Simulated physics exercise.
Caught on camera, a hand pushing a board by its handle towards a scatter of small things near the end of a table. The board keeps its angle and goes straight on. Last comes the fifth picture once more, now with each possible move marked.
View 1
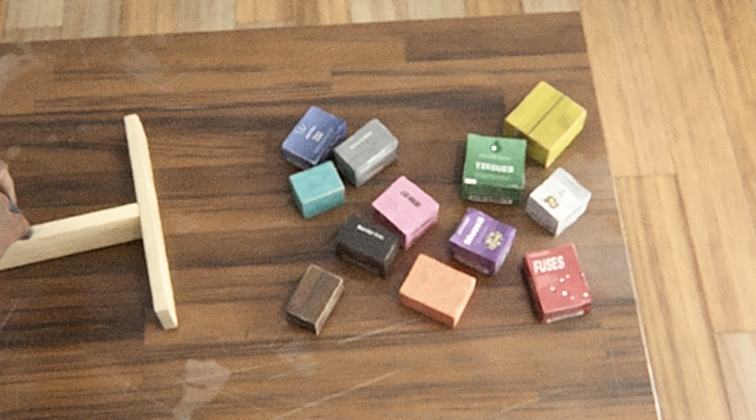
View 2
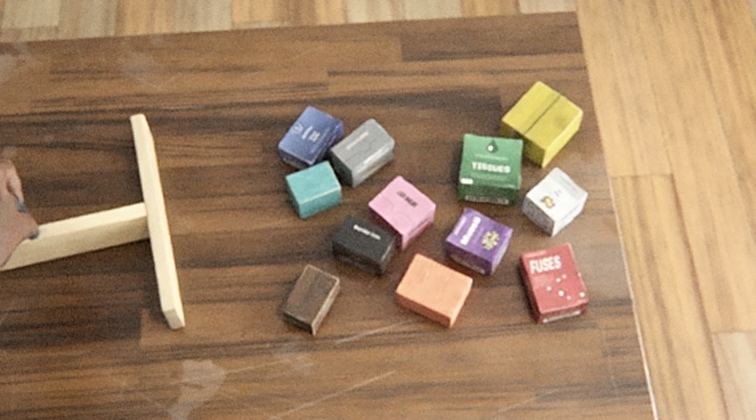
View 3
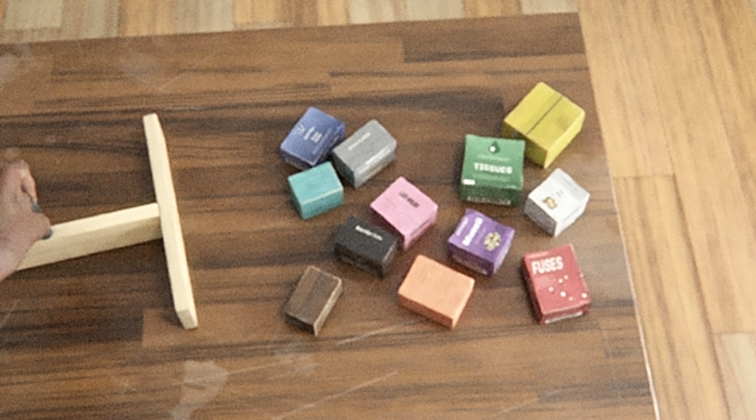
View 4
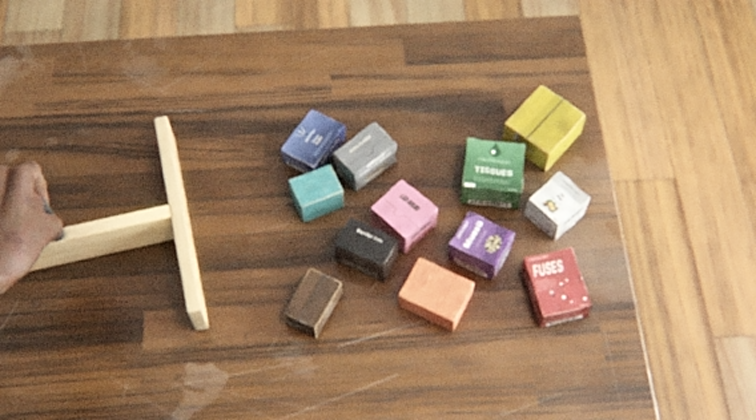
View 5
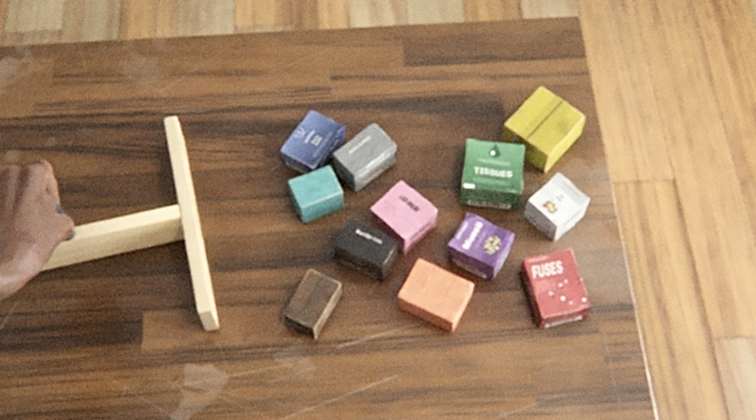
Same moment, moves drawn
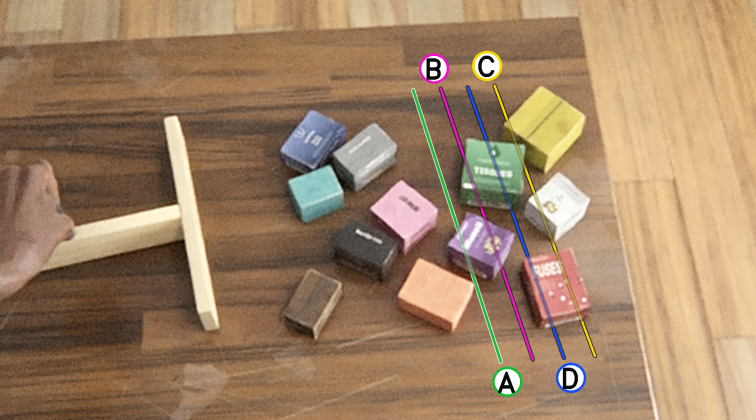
A hand slides a wooden board by its handle rightward across a table toward small coloured boxes.
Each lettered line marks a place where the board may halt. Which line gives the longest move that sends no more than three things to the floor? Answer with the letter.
Stop at D.
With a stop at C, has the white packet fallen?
By then, yes.
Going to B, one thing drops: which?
It is the red box.
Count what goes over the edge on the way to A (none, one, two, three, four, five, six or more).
By then, none.
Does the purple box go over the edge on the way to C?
Yes.
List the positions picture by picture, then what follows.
Yellow box (544, 124); pink box (405, 213); blue packet (314, 141), in the first picture.
Board (152, 207); grey packet (362, 154), in the second picture.
Board (164, 207); orange block (435, 292), in the third picture.
Board (177, 209); turquoise block (317, 193), in the fourth picture.
Board (186, 209); white packet (556, 207); green box (492, 175); purple box (480, 247), in the fifth picture.
On the marked copy, A at (454, 216); B at (484, 215); C at (541, 211); D at (512, 213).
Following D. Soon after the start, board (305, 202); blue packet (329, 141); brown box (352, 294).
Later, board (422, 196); red box (586, 294); yellow box (547, 124).
In the end, board (511, 191); red box over the edge; white packet over the edge; two fallen.
As for the rest, A is within the limit but short; B is within the limit but short; C drops six.
